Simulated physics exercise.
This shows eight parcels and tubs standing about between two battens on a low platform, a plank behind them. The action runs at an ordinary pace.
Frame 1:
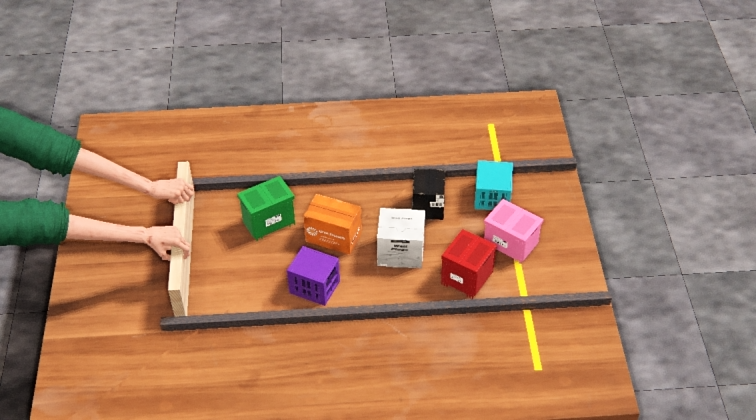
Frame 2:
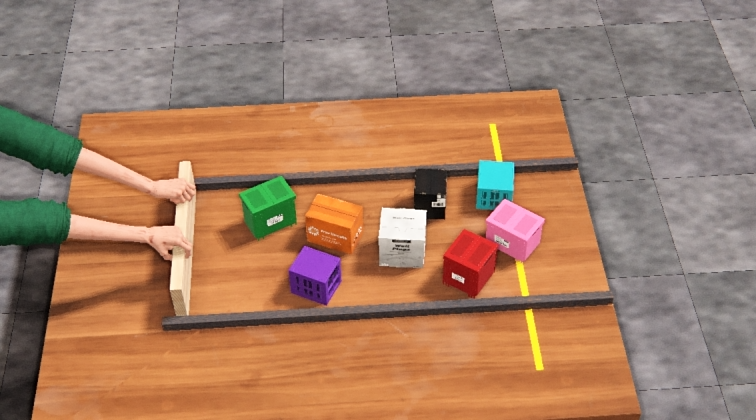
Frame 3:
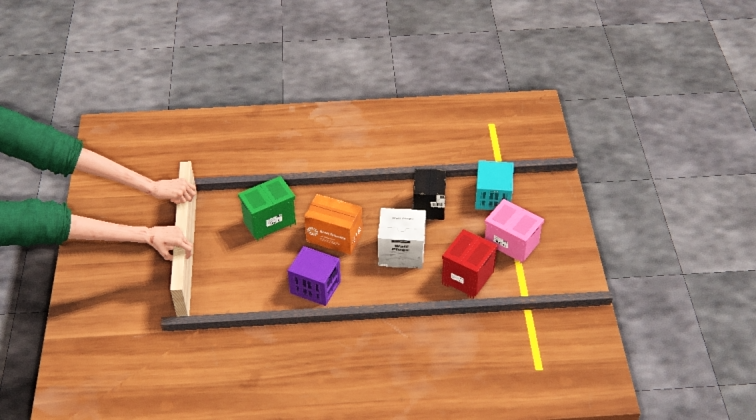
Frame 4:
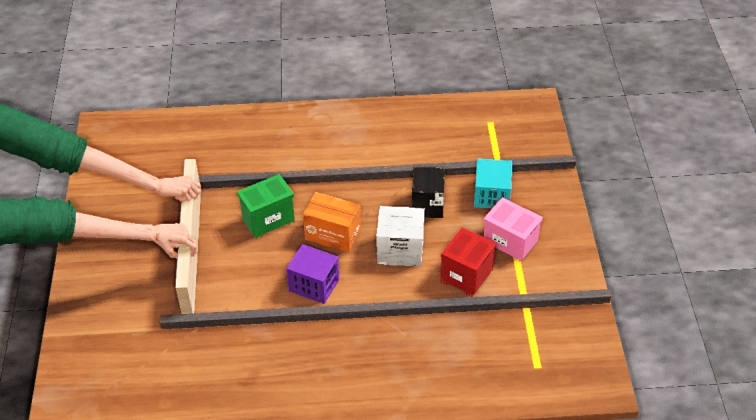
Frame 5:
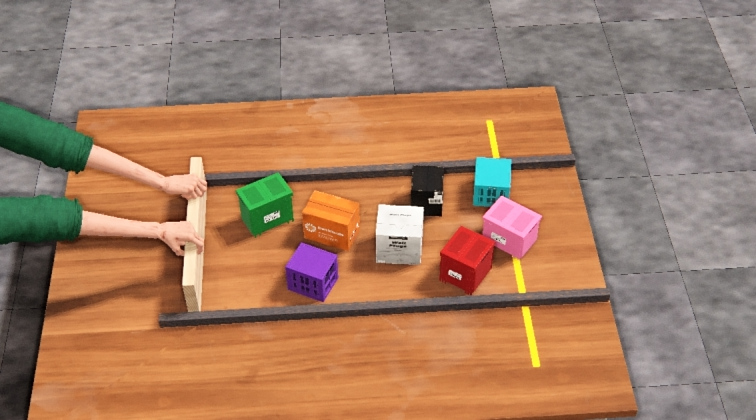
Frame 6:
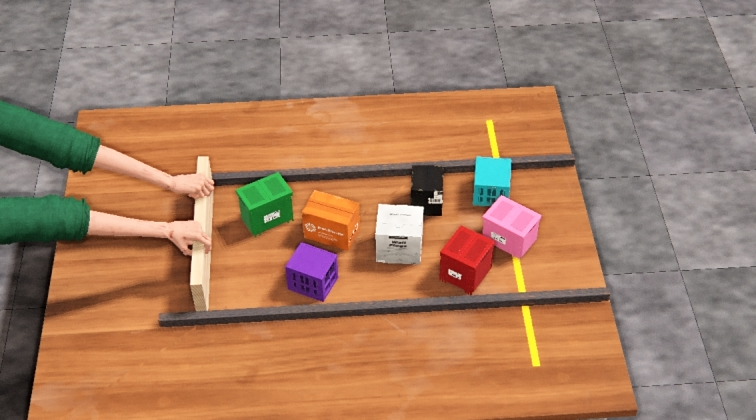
Two hands in green sleeves hold an upright pale plank at the left of a wooden platform on grey tiles, seen from above at an angle. Between two dark battens stand green, orange, purple, white, black, red, turquoise and pink boxes and crates, the last near a yellow line at right. The plank stays still at first, then the hands slide it slightly right, while the boxes stay put and the view shifts barely.
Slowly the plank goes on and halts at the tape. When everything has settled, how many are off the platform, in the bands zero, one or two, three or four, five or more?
Off the platform: One or two.
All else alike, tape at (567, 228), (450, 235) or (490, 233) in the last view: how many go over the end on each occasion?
Try 1: 6; try 2: 0; try 3: 0.
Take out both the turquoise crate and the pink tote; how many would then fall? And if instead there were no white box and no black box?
The counts would be 0 and 0.
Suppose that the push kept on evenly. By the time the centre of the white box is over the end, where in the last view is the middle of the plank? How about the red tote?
Points: About (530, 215) and about (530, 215).
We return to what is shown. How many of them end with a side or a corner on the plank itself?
Counting them up gives 3.
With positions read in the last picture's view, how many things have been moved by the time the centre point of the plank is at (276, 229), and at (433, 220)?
At the first point the count is 2, at the second it's 8.
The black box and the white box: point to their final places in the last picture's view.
The black box ends at (570, 191) and the white box at (571, 221).
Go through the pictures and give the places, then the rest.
In the first picture, pink tote (512, 232); turquoise crate (494, 186); red tote (468, 264); plank (182, 238); tape (512, 235).
In the second picture, turquoise crate (495, 185); black box (430, 194).
In the third picture, red tote (469, 265); orange box (334, 224).
In the fourth picture, pink tote (512, 230); green tote (267, 207).
In the fifth picture, turquoise crate (492, 182); plank (195, 234).
In the sixth picture, pink tote (511, 228); turquoise crate (492, 182); red tote (467, 261); plank (203, 233); tape (511, 231).
Early on, none off yet; pink tote at rest near (511, 228); turquoise crate at rest near (492, 182); red tote at rest near (467, 261).
A while later, none off yet; pink tote travelled a little near (519, 228); turquoise crate travelled a little near (500, 181); red tote travelled a little near (483, 263).
Finally, the number that fall off is one or two; lost, turquoise crate and pink tote.
